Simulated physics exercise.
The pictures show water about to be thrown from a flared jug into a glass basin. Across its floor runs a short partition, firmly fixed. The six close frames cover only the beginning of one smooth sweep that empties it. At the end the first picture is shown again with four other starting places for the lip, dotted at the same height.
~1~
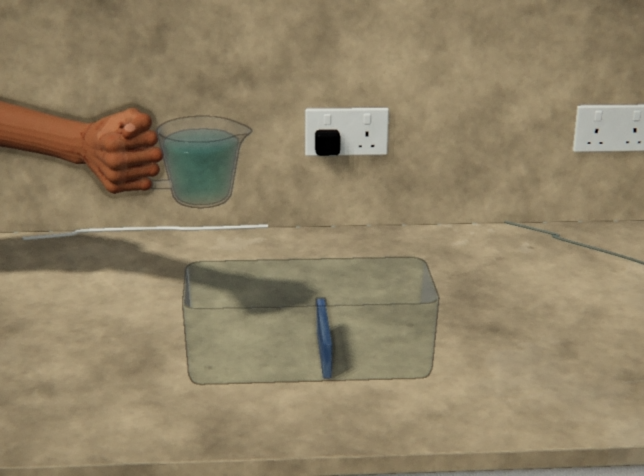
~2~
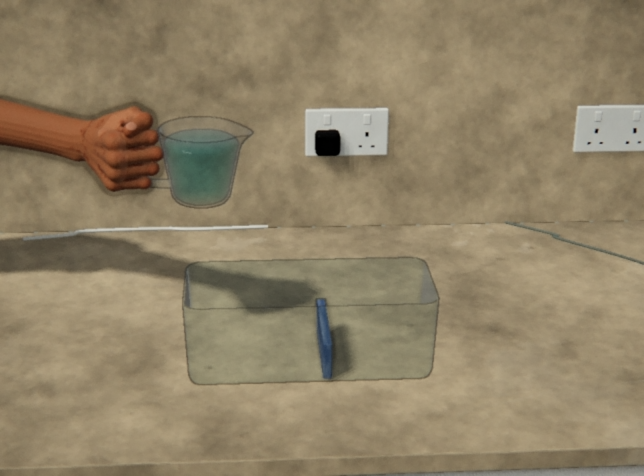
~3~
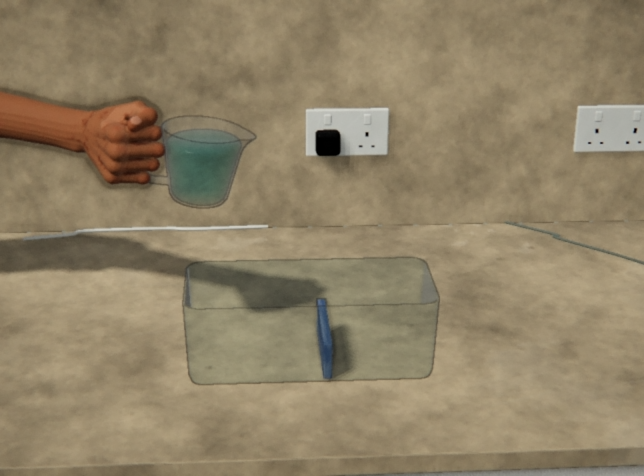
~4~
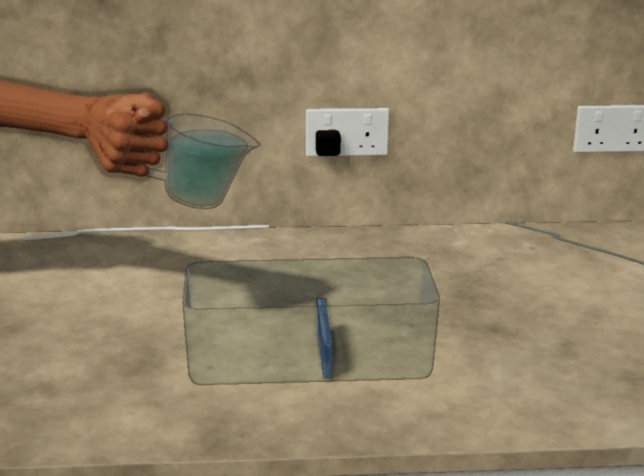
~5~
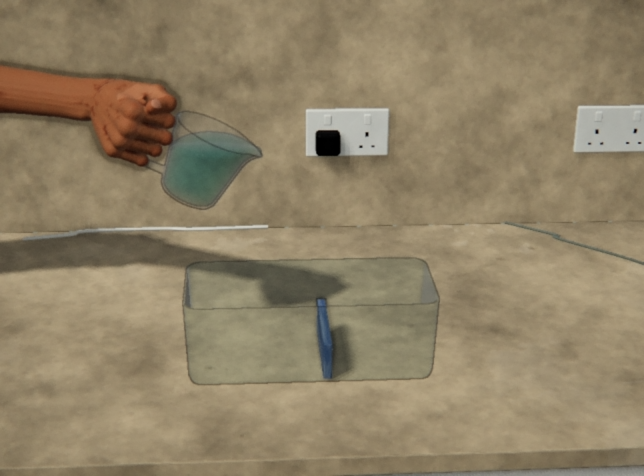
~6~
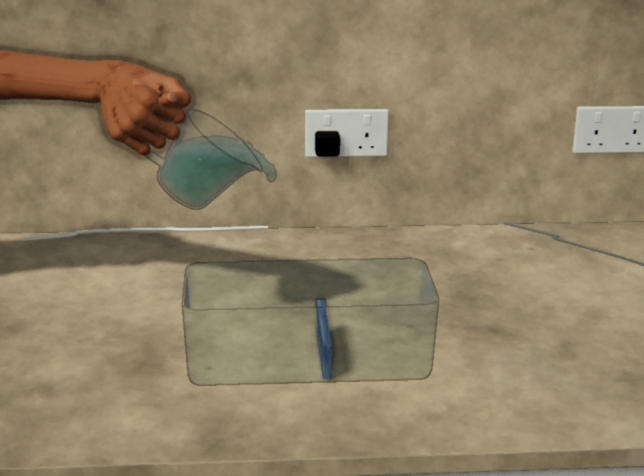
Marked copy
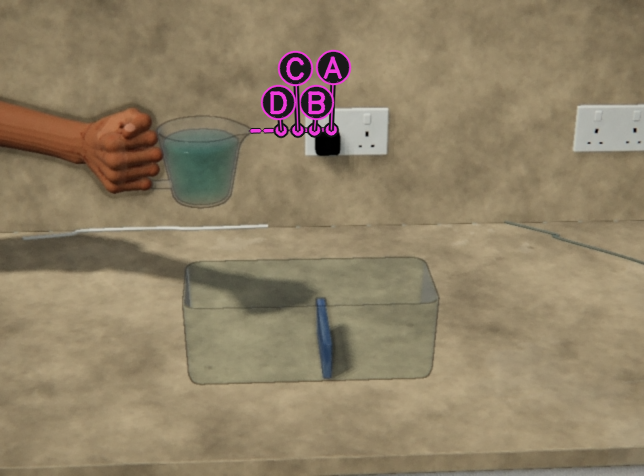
On a stone-like countertop beneath wall sockets, a hand holds a flared jug of blue-green water up and left of a glass basin with a short blue partition, then gradually tilts it rightward until water just passes the lip.
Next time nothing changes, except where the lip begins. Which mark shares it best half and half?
Best: D.
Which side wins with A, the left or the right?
More ends on the right.
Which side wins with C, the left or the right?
The right one.
On the marked copy, A at (331, 129); B at (314, 130); C at (297, 130); D at (281, 130).
For dot A, about 6 % ends left of the wall and 91 % right of it; 3 % is lost outside.
For dot B, about 9 % ends left of the wall and 88 % right of it.
For dot C, about 21 % ends left of the wall and 78 % right of it.
For dot D, about 46 % ends left of the wall and 52 % right of it.
